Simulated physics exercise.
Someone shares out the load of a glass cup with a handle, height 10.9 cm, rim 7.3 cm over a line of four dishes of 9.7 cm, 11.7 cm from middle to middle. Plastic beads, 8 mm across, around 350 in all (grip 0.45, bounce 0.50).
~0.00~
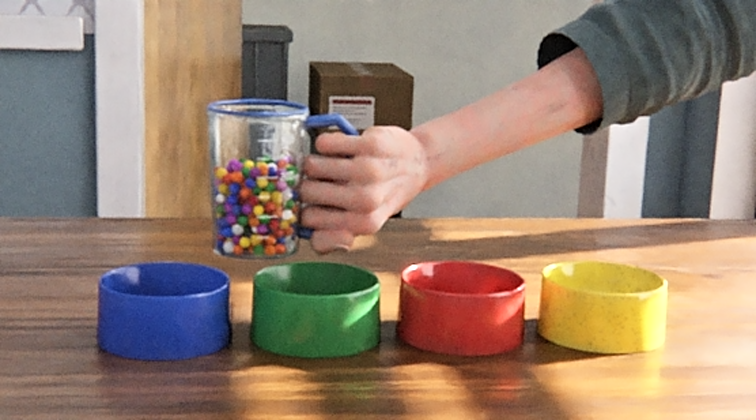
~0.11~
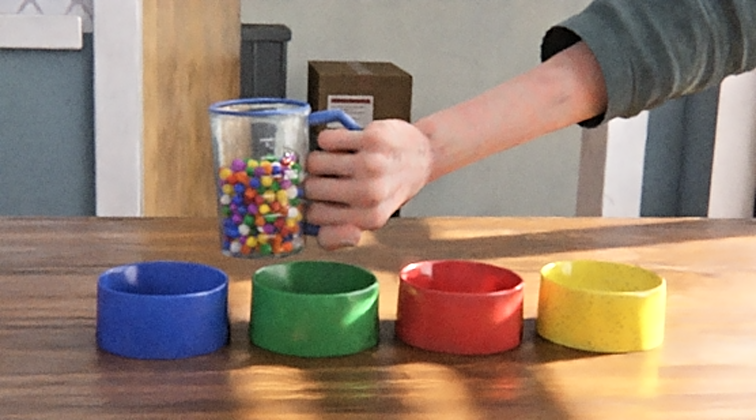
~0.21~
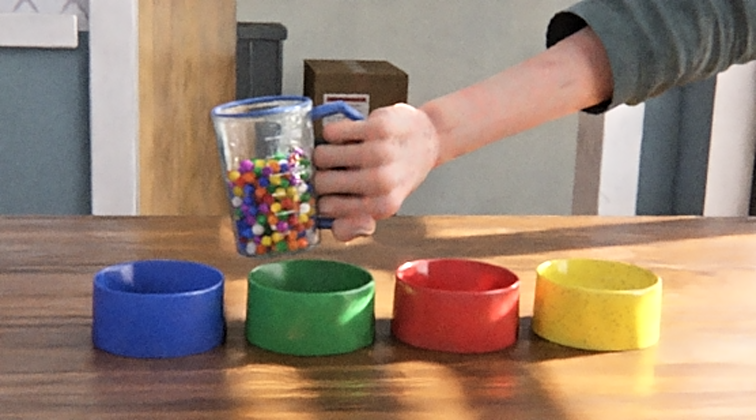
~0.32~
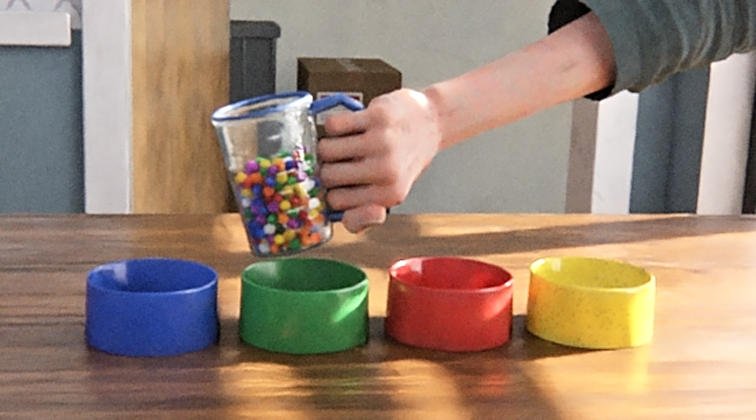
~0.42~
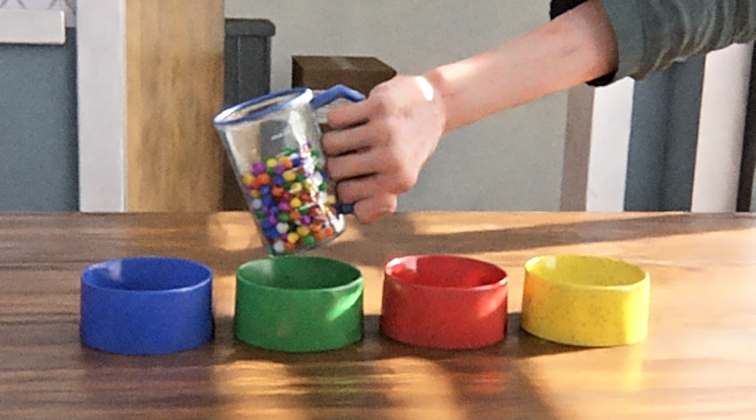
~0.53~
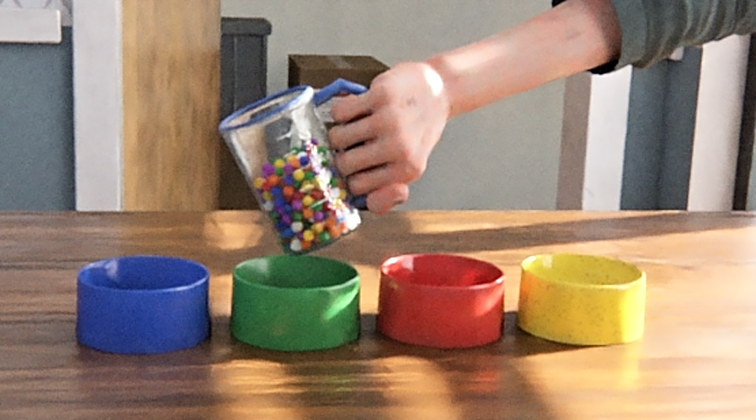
A hand reaching in from the right grips a clear, blue-rimmed cup partly filled with multicoloured beads above a sunlit wooden table, seen from the front and slightly above. Below it, four round dishes stand in a row, blue, green, red and yellow from left to right, with a cardboard box behind. The hand steadily tilts the cup leftward while easing it slightly right, and the view shifts very slightly.
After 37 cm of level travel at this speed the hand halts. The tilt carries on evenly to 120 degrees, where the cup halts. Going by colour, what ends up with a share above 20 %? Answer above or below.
Red above, blue below, green below, yellow below, counter below.
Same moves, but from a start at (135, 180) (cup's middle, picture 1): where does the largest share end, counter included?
Most goes to: Green.
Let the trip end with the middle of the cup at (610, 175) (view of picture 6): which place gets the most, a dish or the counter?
The winner: Red.
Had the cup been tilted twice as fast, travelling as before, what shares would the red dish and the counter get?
Then: Red 0, counter 0.
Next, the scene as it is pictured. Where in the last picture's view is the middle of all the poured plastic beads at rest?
At about (433, 302).
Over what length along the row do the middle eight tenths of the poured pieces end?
Some 6 cm.
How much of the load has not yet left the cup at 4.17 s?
About 0 per cent.
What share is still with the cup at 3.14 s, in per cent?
Some 0 per cent of the load.
Then, at 2.10 s, tilt 109 degrees; cup holds 85 %, red 10 %.
Then, at 3.14 s, tilt 120 degrees; cup holds 0 %, red 90 %.
Then, at 4.17 s, tilt 120 degrees; cup holds 0 %, red 90 %.
By 4.5 s all is still; red 90 %, blue 0 %, green 0 %, yellow 0 %, counter 5 %.
